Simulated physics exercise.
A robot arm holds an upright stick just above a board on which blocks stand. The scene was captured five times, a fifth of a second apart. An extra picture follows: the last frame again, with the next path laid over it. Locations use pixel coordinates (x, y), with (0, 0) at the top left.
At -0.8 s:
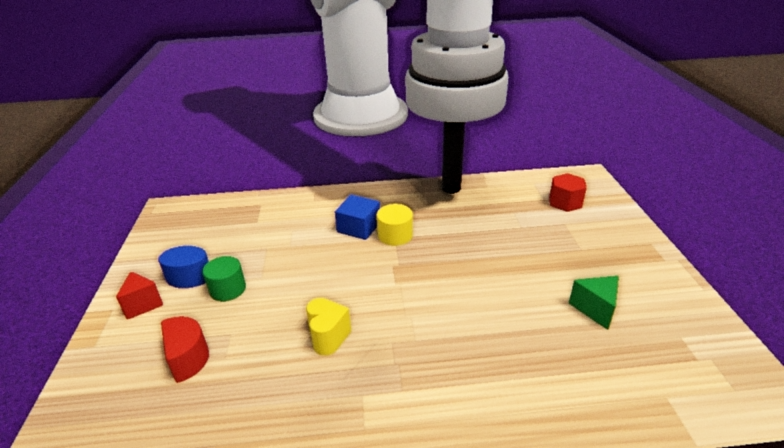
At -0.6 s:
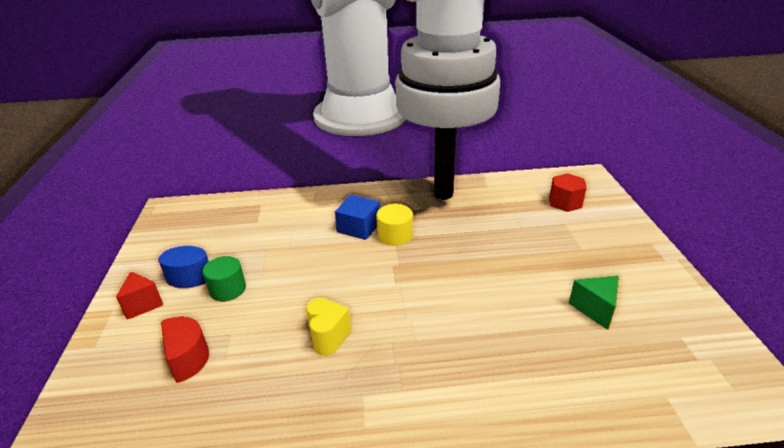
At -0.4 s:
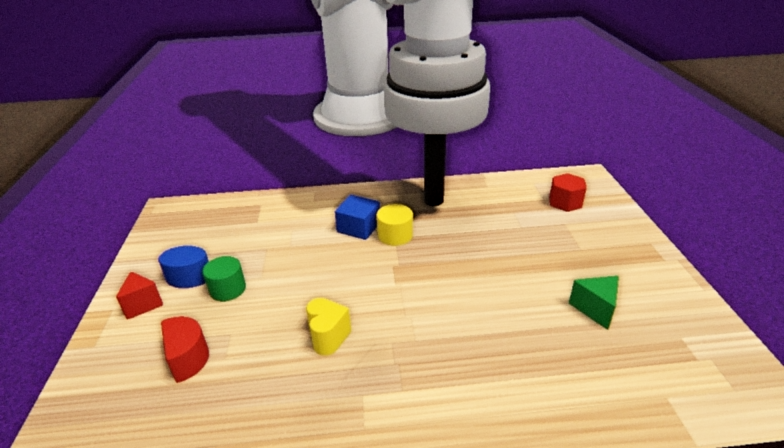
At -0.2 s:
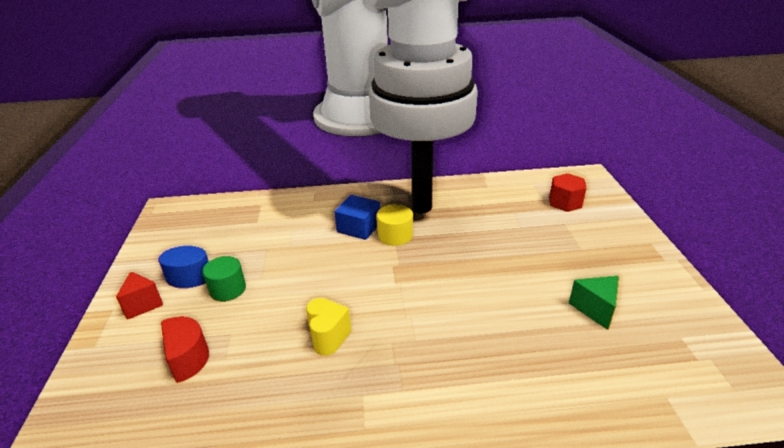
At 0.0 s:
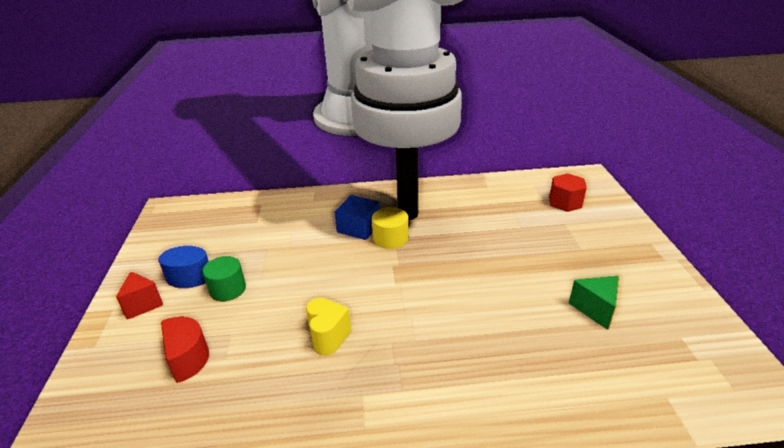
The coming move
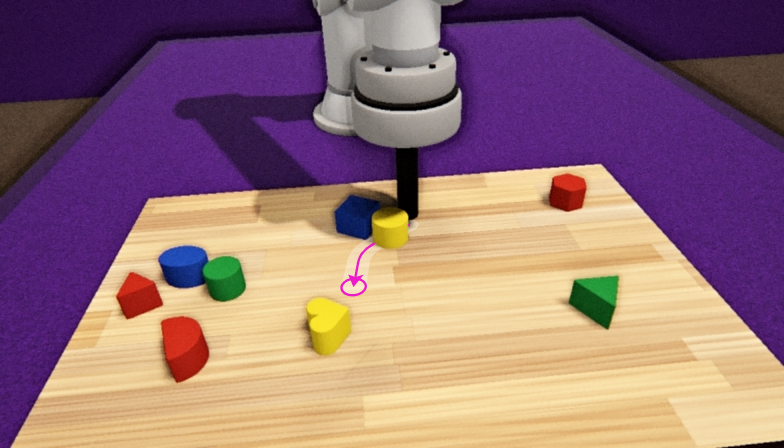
We see a robot arm holding a black stick upright over a wooden board of coloured blocks; the stick moves left and slightly nearer, then nudges the yellow circle a little beside the blue block, while the other blocks stay still.
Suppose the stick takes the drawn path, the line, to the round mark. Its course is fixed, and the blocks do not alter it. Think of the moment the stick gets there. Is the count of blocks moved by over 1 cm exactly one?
I believe so.
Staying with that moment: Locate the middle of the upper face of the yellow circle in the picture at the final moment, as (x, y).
Close to (328, 282).
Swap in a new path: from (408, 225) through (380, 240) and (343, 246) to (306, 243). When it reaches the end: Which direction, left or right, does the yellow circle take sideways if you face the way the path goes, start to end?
Answer: Left.
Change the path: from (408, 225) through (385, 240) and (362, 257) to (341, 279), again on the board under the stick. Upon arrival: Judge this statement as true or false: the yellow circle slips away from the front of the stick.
The claim does not hold.
The drawn path runs from (408, 225) over (381, 240) and (359, 260) to (354, 287).
The first path, step by step. One third of the way, stick at (380, 230); yellow circle at (364, 234).
Two thirds of the way, stick at (358, 250); yellow circle at (344, 257).
At the end, stick at (353, 276); blue square block not moved; yellow circle at (328, 282).
